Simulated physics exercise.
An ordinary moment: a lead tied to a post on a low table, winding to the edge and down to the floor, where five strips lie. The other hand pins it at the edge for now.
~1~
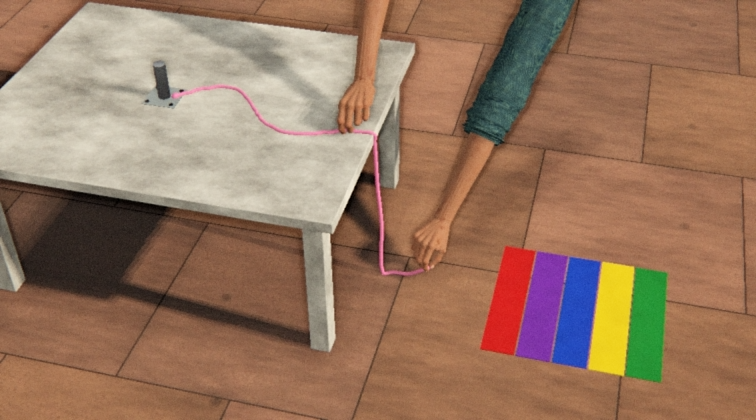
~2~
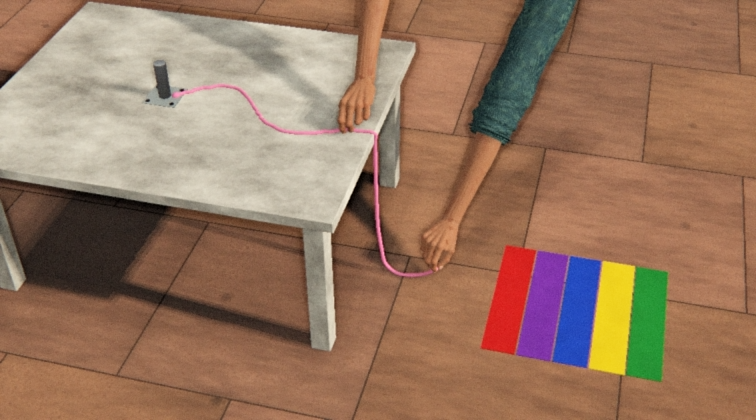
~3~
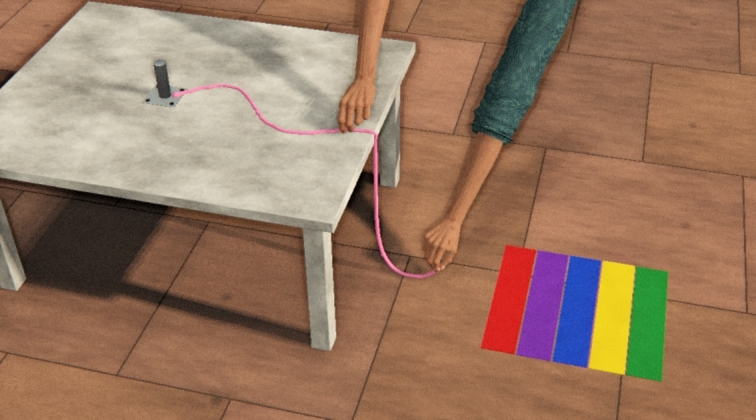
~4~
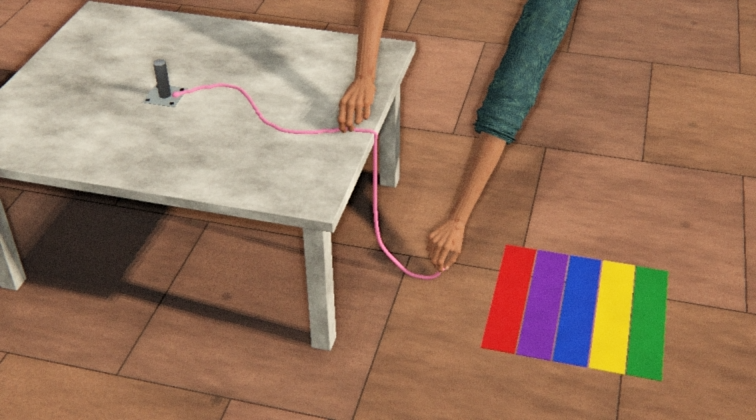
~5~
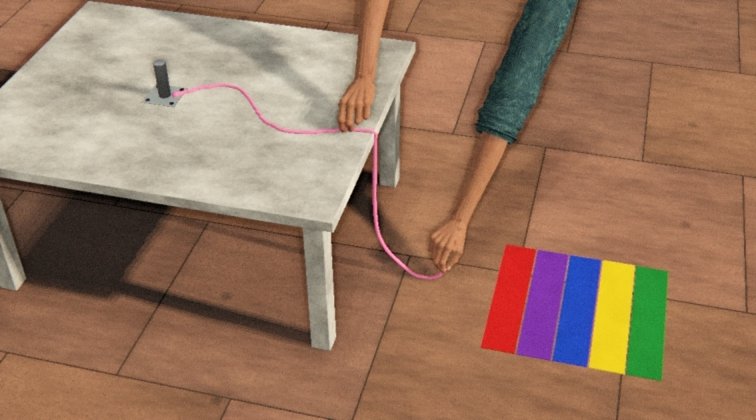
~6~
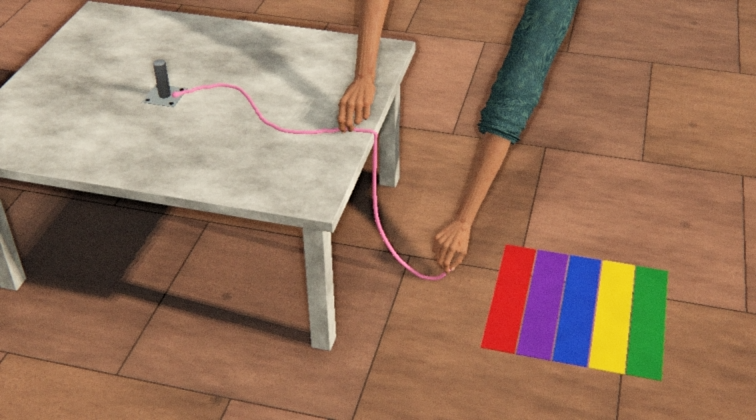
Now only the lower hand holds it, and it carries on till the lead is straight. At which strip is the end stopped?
It halts on the blue strip.
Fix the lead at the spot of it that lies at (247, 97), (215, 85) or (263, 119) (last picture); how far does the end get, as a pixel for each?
Near (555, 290), (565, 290) and (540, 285).
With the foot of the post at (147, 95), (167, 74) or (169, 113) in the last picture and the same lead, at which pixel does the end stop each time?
Try by try, around (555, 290), (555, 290) and (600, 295).
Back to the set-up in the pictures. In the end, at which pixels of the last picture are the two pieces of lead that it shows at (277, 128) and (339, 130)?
The first at (319, 121), the second at (380, 137).
Early on, end near (520, 282); over red.
Midway, end near (558, 288); over purple.
At the end of the slack, end near (581, 292); over blue. Over blue.
